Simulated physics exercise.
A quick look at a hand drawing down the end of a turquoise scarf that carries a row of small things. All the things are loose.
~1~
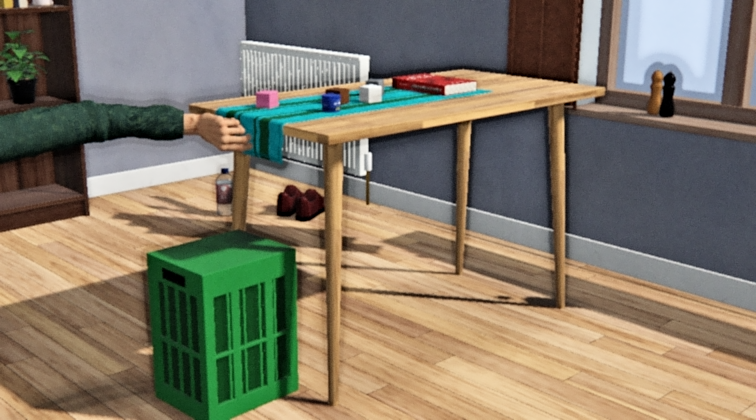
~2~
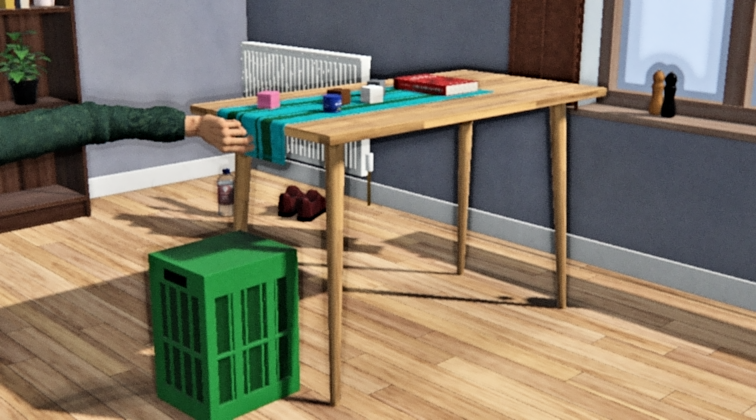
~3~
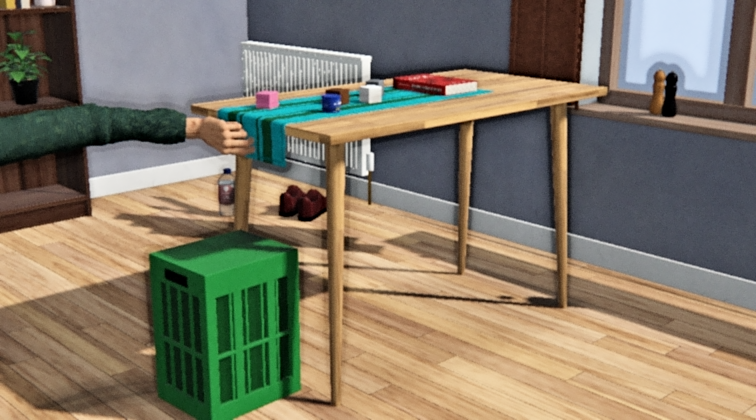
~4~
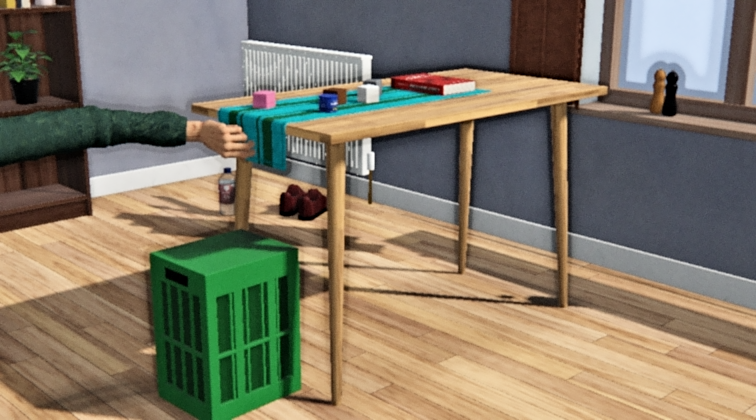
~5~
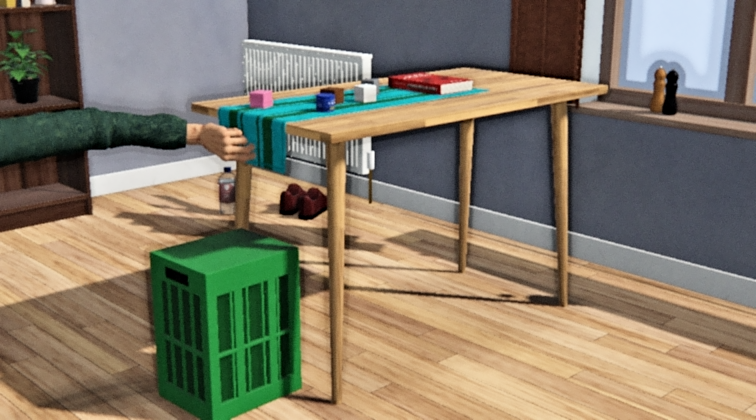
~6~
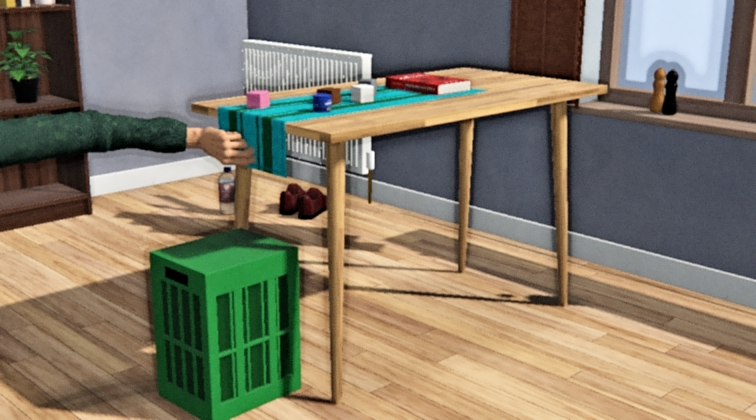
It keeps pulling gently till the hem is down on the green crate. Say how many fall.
The count of fallen things is two.
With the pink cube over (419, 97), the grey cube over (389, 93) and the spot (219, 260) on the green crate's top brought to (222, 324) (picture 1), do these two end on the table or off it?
The pink cube stays on, the grey cube remains up.
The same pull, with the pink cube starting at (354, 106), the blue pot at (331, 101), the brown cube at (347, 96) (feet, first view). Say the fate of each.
The pink cube remains up, the blue pot does not fall, the brown cube remains up.
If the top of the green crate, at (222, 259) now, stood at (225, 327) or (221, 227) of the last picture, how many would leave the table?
Then 4 and 1.
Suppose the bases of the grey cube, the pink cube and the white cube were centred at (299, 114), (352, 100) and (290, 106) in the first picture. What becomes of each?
The grey cube drops off; the pink cube remains up; the white cube comes down.
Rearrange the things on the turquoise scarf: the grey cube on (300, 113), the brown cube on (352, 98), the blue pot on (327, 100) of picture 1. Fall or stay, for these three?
The grey cube is carried off, the brown cube stays on, the blue pot stays on.
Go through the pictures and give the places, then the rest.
The first frame shows hem (283, 164); pink cube (267, 92); blue pot (331, 95); brown cube (337, 89); white cube (370, 86); grey cube (375, 80); top of the crate (219, 260).
The second frame shows hem (286, 165); pink cube (268, 92).
The third frame shows hem (286, 167); blue pot (331, 95).
The fourth frame shows hem (286, 170); brown cube (335, 89); top of the crate (222, 260).
The fifth frame shows hem (285, 174); white cube (365, 86).
The sixth frame shows hem (287, 177); pink cube (258, 92); blue pot (322, 95); brown cube (329, 89); white cube (362, 86); grey cube (367, 80).
Early on, hem near (252, 188); all still up.
Midway, hem near (252, 219); pink cube gone.
Near the end, hem on the crate; pink cube and blue pot gone.
Finally, hem on the crate; pink cube and blue pot gone. It carries off two.
